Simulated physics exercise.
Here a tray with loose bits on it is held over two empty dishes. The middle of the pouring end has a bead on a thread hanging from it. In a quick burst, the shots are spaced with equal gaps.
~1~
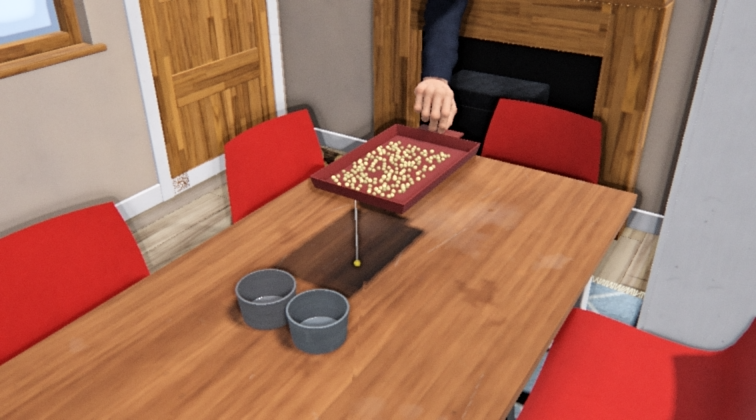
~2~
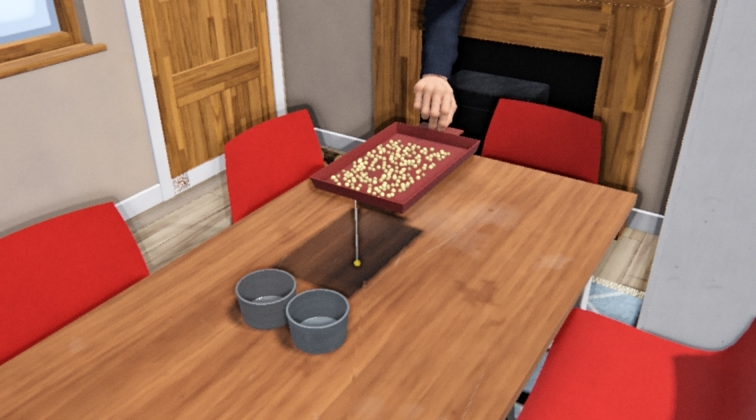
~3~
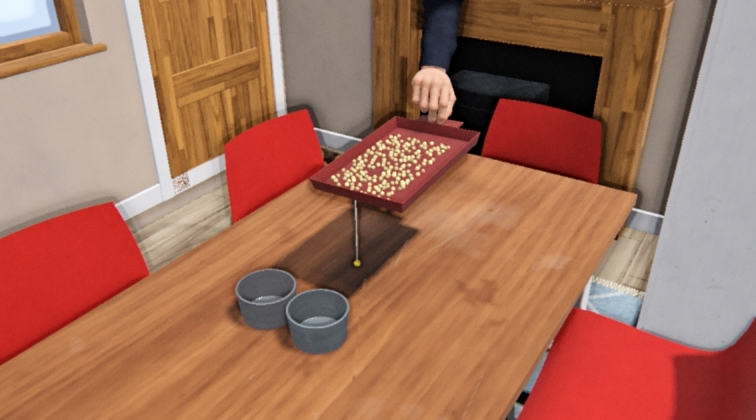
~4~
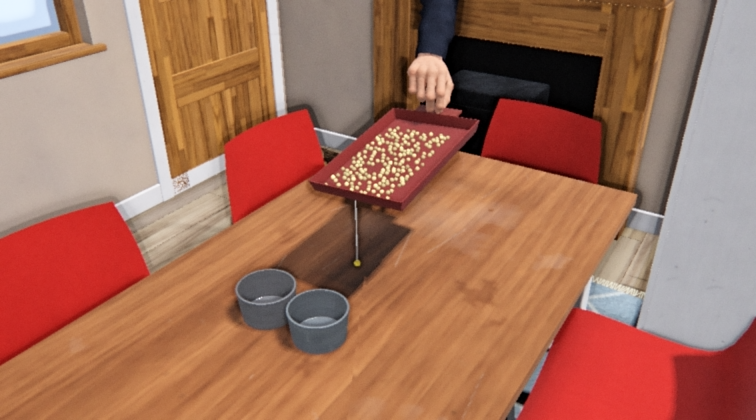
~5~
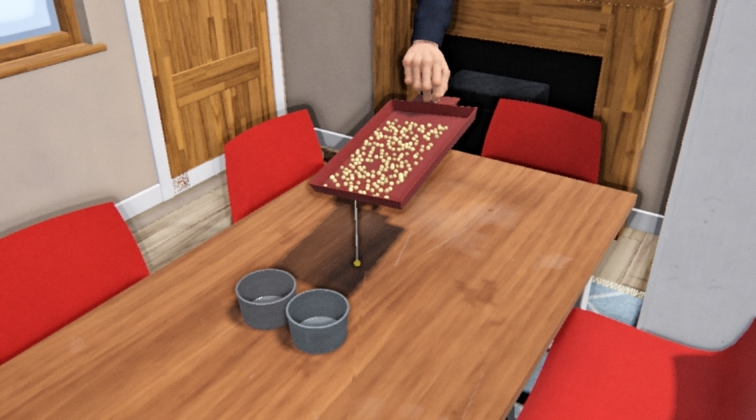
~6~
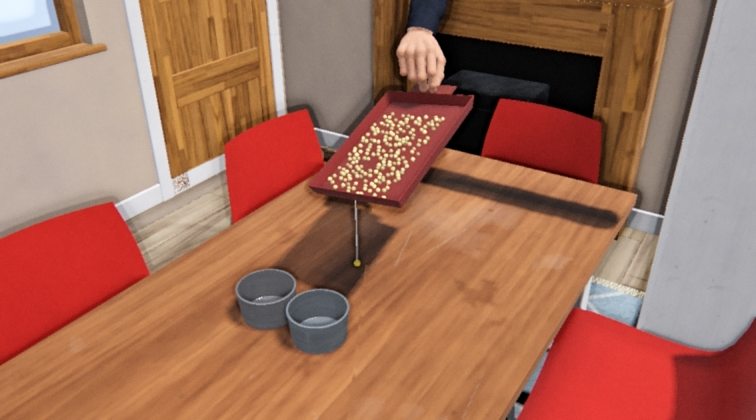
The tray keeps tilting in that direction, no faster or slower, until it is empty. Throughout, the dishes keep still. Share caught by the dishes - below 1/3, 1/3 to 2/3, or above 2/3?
The dishes end up holding a small part, below one third.
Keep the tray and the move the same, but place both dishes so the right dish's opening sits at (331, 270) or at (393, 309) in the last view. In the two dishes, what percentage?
70 %, then 0 %.
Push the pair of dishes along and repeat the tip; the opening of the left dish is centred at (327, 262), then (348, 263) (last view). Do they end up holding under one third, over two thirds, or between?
The earlier try, above two thirds; the later try, below one third.
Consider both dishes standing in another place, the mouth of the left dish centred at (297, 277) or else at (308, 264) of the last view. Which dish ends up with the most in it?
The first try: The left dish. The second: The dish on the left.
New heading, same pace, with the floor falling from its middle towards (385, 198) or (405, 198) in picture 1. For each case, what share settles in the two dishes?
Roughly 0 percent, then 0 percent.
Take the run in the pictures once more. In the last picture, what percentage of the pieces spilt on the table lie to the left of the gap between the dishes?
That would be roughly 30 per cent.
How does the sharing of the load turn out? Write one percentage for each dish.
About 0 % ends in the left dish and about 0 % in the right dish.
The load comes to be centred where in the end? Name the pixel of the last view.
Last view, centre at rest - approx. (304, 289).
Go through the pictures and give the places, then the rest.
Corners of the pouring end at (314, 176) and (402, 202), level; middle of the load at (391, 172), soya beans; left dish at (248, 312); right dish at (300, 336); bead on its thread at (357, 263), in the first picture.
Corners of the pouring end at (314, 176) and (402, 202), level; middle of the load at (391, 171), in the second picture.
Corners of the pouring end at (314, 178) and (401, 201), tipped barely, lowest at the left corner; middle of the load at (391, 168), in the third picture.
Corners of the pouring end at (313, 180) and (400, 200), tipped a little, lowest at the left corner; middle of the load at (390, 163), in the fourth picture.
Corners of the pouring end at (312, 182) and (399, 199), tipped clearly, lowest at the left corner; middle of the load at (389, 159), in the fifth picture.
Corners of the pouring end at (312, 184) and (397, 198), tipped clearly, lowest at the left corner; middle of the load at (378, 155), a small part on the move; left dish at (248, 312); right dish at (300, 336), in the sixth picture.
Soon, tray tipped steeply; most on the tray; a stray few outside both; a small part in the air.
A while on, tray tipped past a quarter turn; about half on the tray; a stray few in the left dish; about a third outside both; about a quarter in the air.
Towards the end, tray tipped past a quarter turn; a stray few in the left dish; nearly all outside both.
Finally, tray tipped past a quarter turn; none in the right dish; a stray few in the left dish; nearly all outside both.
